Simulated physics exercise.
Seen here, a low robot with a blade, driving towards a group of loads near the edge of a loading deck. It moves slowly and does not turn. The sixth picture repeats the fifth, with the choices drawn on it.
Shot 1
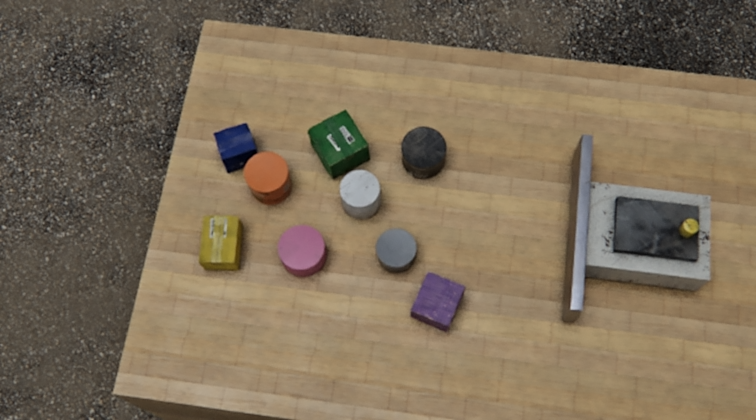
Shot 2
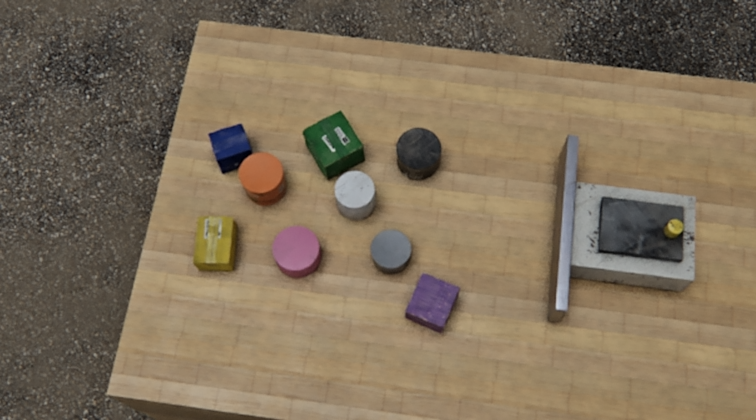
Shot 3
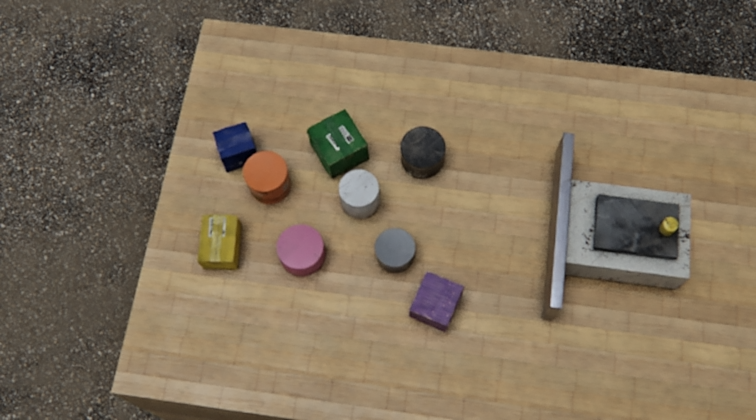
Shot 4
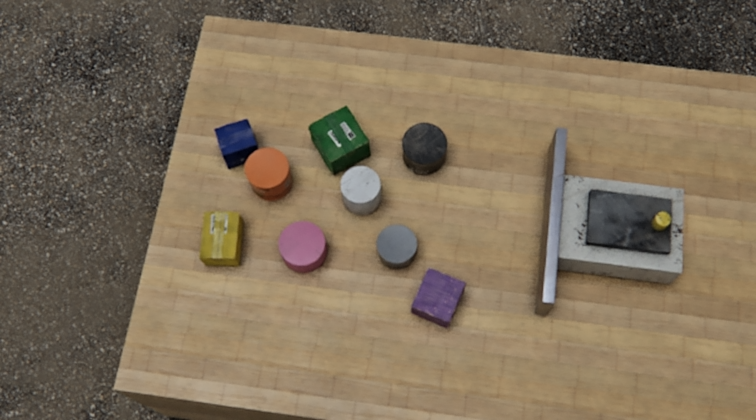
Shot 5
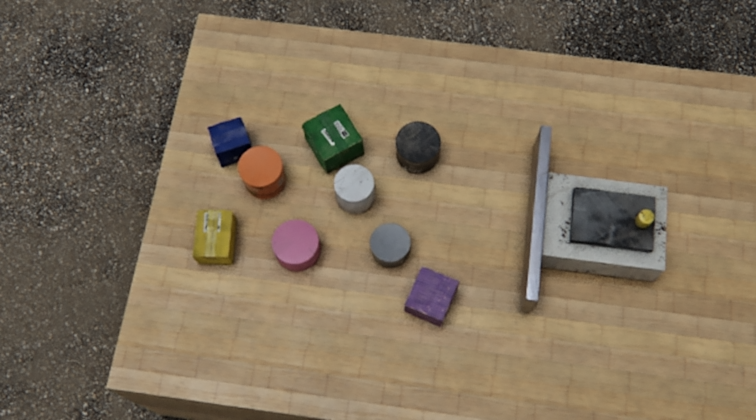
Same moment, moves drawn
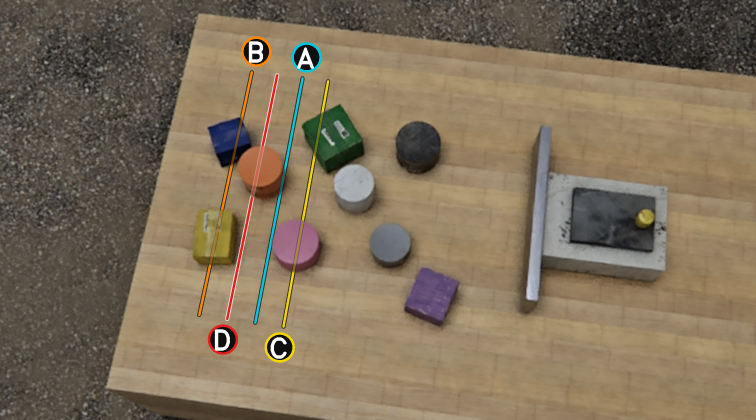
A pale wooden deck, seen from high above at a slight tilt, fills most of the view, with rough grey-brown ground beyond its left and top edges. On it sit blue, green, yellow and purple boxes and orange, white, pink, grey and black round pails or canisters, left of a low grey robot with an upright blade. The robot slides slowly left without turning, while the loads stay put and the camera jitters slightly.
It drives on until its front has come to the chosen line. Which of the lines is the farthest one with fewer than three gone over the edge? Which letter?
No third one falls up to B.
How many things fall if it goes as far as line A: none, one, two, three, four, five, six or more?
The count is none.
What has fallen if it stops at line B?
The blue box.
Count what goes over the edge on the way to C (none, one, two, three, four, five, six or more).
By then, none.
On the marked copy, A at (280, 194); B at (227, 187); C at (307, 198); D at (254, 191).
Following B. Soon after the start, robot (490, 204); purple crate (386, 296); black pail (404, 147).
Later, robot (376, 189); blue box (212, 143); green parcel (253, 137).
In the end, robot (288, 178); blue box over the edge; green parcel (171, 135); one fallen.
As for the rest, A is within the limit but short; C is within the limit but short; D is within the limit but short.
